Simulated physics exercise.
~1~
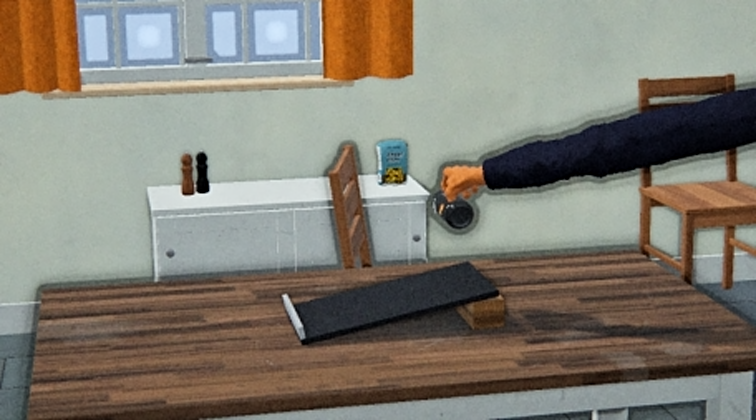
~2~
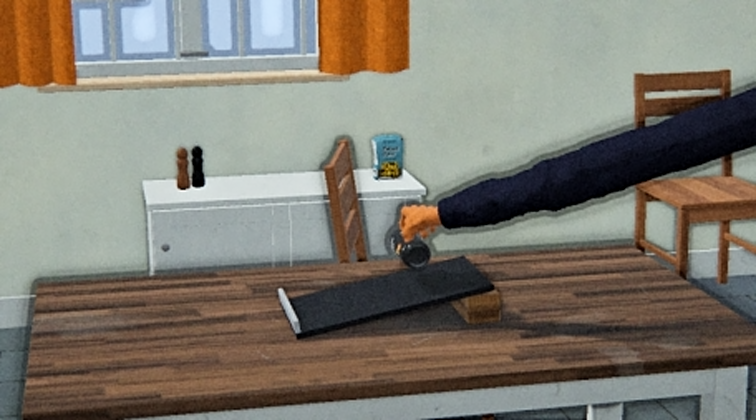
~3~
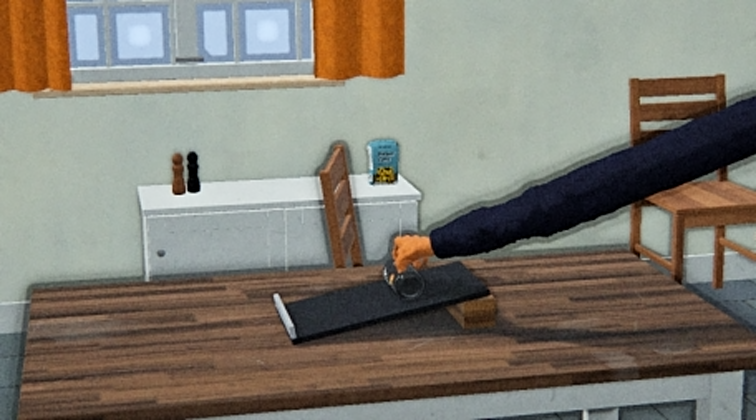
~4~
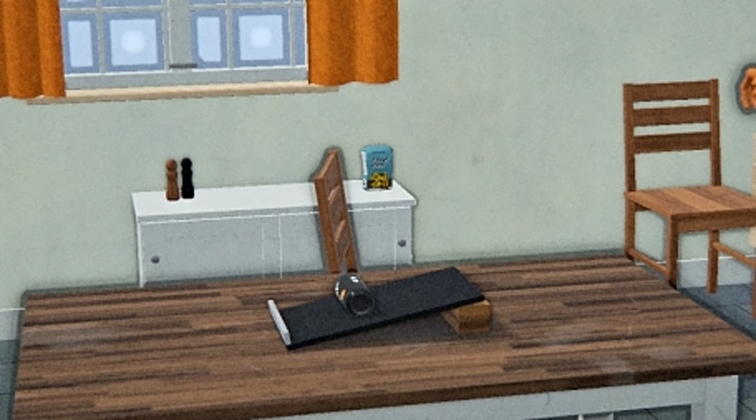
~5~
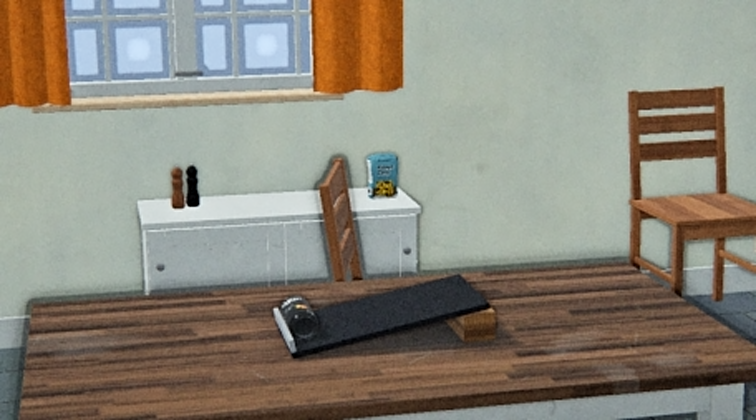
A black can on its side is held by a hand above a dark board, which is propped on a wooden block on a table. The arm, in a dark sleeve, reaches in from the right and moves the can left and down until it is at the sloping board. The fingers let go and the hand draws back to the right. The can rolls left down the slope while the board stays in place. It ends at rest at the low left end, against the pale strip along the board's edge.
